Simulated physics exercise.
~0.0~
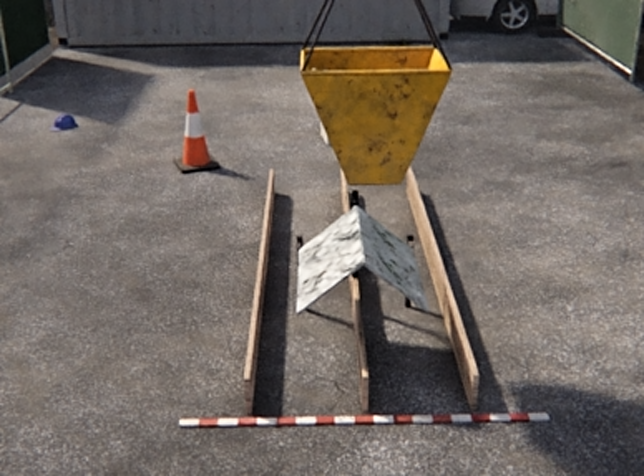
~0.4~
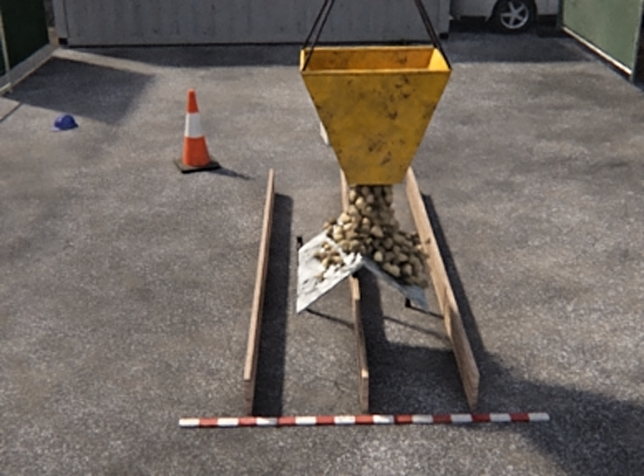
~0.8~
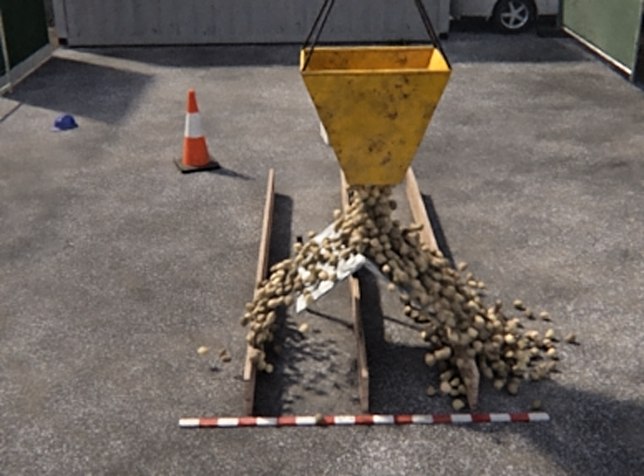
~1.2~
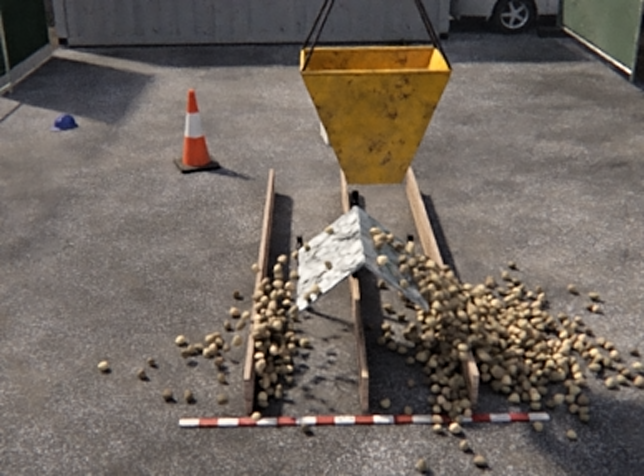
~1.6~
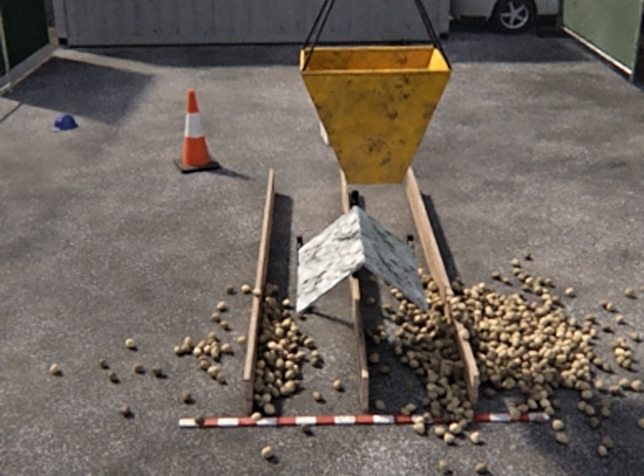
On a grey asphalt yard, a yellow skip hangs from dark lines above a peaked steel plate and three wooden planks that form two bays, with an orange cone to the left. Rounded tan stones pour from the bottom of the skip onto the peak and split down both slopes, most of them going right. The stream spills over the right plank and spreads across the ground, while fewer stones drop into the left bay. The skip empties and the plate clears. At the end, over half the stones lie right of the bays, with smaller shares inside both bays and a few scattered at far left.
